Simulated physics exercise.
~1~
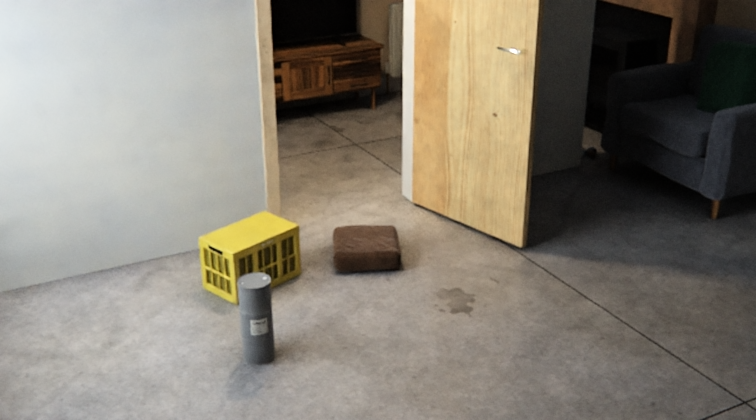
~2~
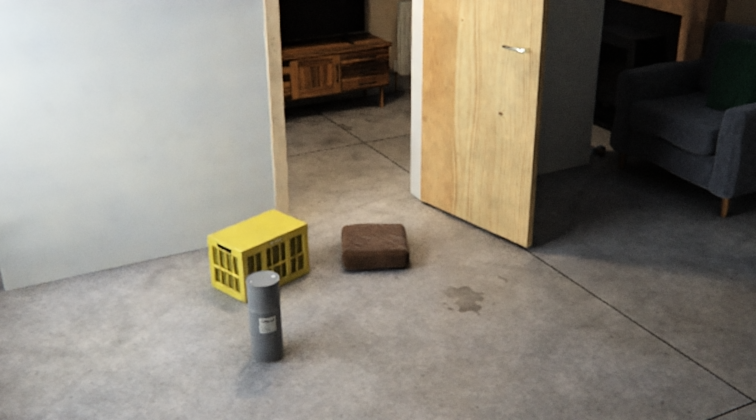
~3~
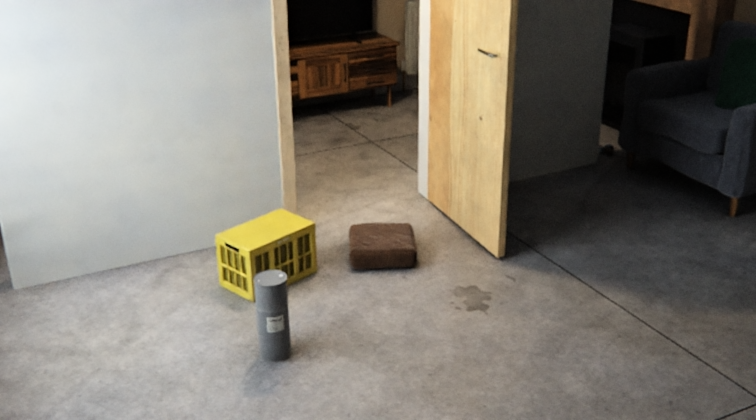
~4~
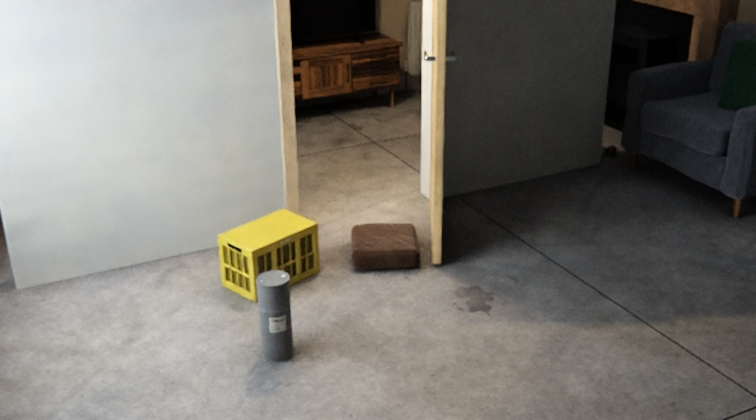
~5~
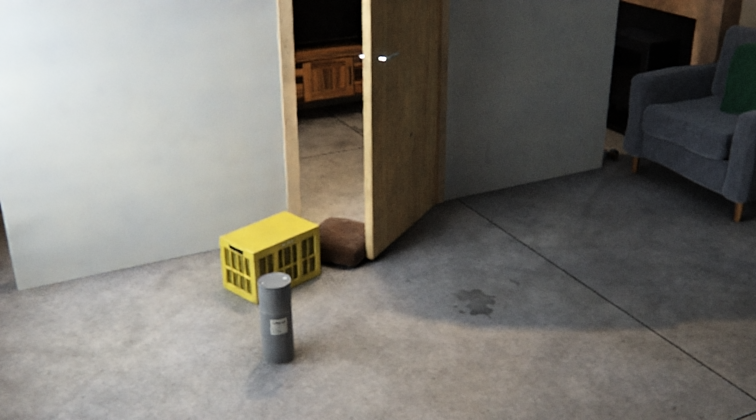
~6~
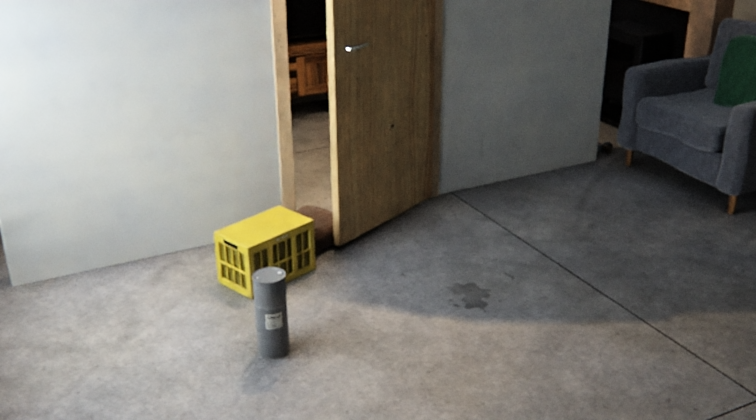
A wooden door swinging partway closed, pushing a brown cushion left behind a yellow crate and ending still ajar.
